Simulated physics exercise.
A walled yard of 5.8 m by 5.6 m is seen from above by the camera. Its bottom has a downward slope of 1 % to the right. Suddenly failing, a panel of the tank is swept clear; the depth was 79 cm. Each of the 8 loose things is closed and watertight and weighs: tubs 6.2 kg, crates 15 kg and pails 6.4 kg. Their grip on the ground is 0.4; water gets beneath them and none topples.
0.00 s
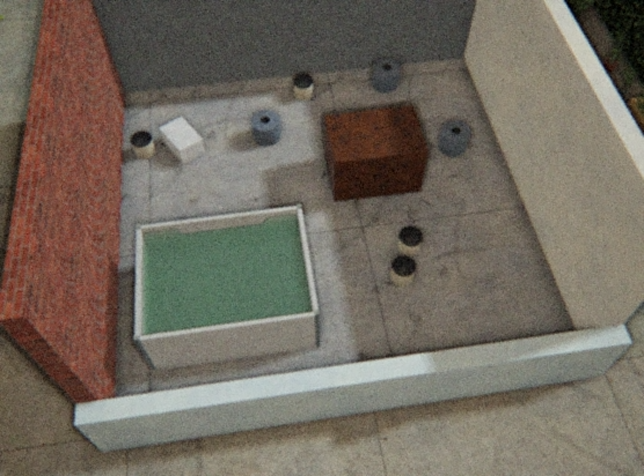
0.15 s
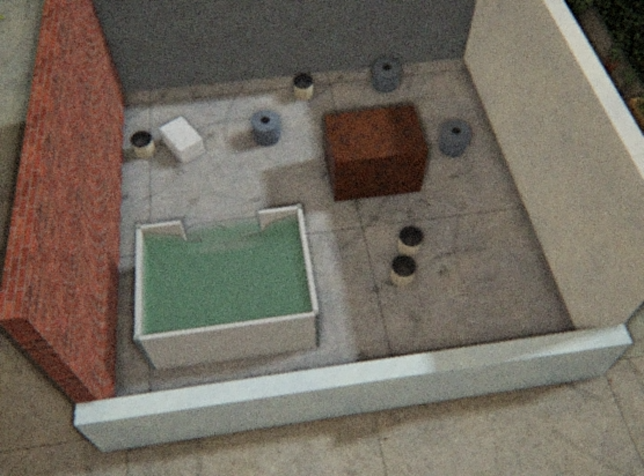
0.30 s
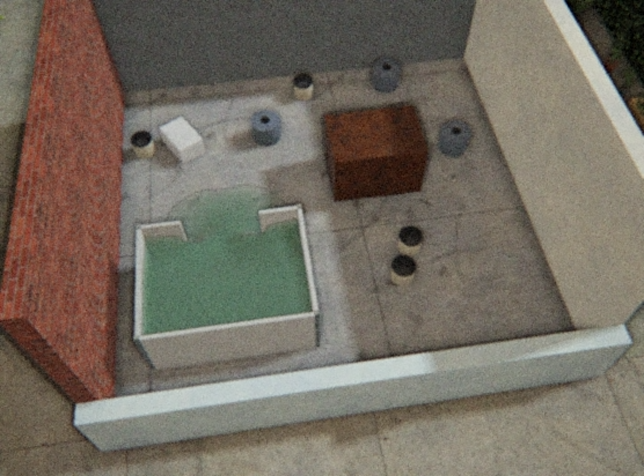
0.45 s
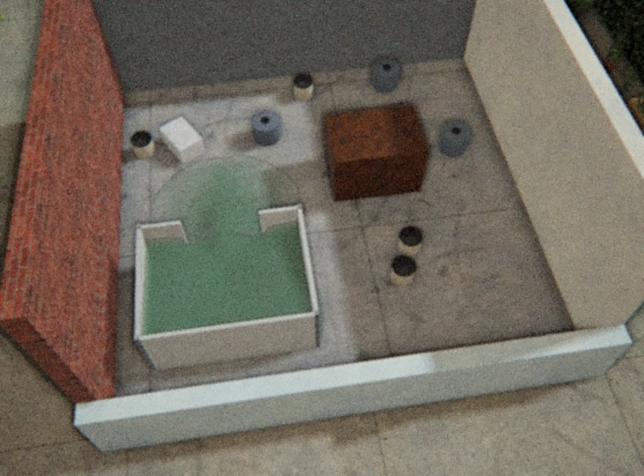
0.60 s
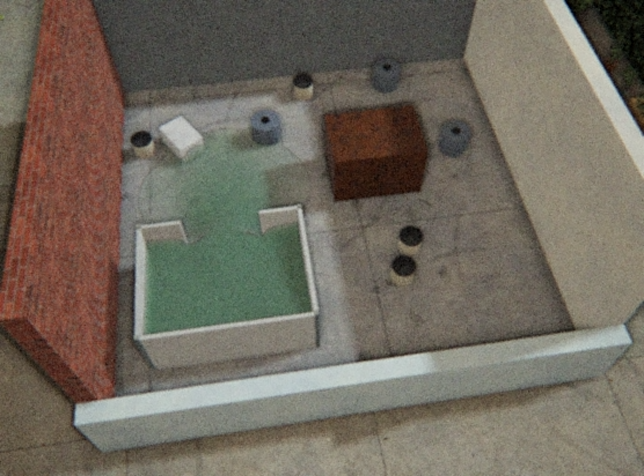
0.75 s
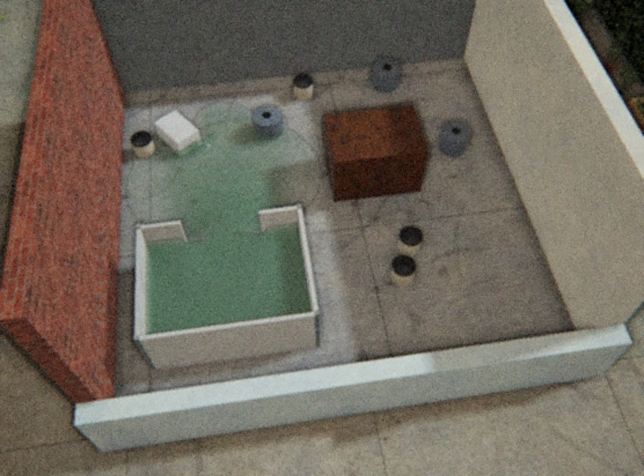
Walled yard with green water pouring through a gap in a tank's far side, spreading and slightly nudging a white box and grey tub.
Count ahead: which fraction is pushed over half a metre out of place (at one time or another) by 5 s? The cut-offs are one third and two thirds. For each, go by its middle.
The share is at least two thirds.
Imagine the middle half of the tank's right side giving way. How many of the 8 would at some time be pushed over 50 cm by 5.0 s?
Result: 4.
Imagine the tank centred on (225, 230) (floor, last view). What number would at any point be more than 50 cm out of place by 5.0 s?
Then 6 of them would.
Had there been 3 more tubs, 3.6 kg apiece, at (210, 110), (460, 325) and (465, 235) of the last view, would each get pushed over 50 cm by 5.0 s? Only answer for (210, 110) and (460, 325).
Above, below.
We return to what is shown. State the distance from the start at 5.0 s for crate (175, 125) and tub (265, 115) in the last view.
In turn: 300 cm, 350 cm.
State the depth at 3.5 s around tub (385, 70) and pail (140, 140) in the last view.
First about 7 cm, second about 18 cm.
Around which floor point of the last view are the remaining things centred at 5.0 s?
I'd put it close to (400, 189) in the last view.
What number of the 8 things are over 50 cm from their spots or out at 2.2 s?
Answer: 4.
After 1.1 s 2 of 8 are over 50 cm from their spots; 0 afloat.
After 2.2 s 4 of 8 are over 50 cm from their spots; 4 afloat.
After 3.5 s 5 of 8 are over 50 cm from their spots; 5 afloat.
After 5.0 s 6 of 8 are over 50 cm from their spots, and 6 have been at some point; 3 afloat.
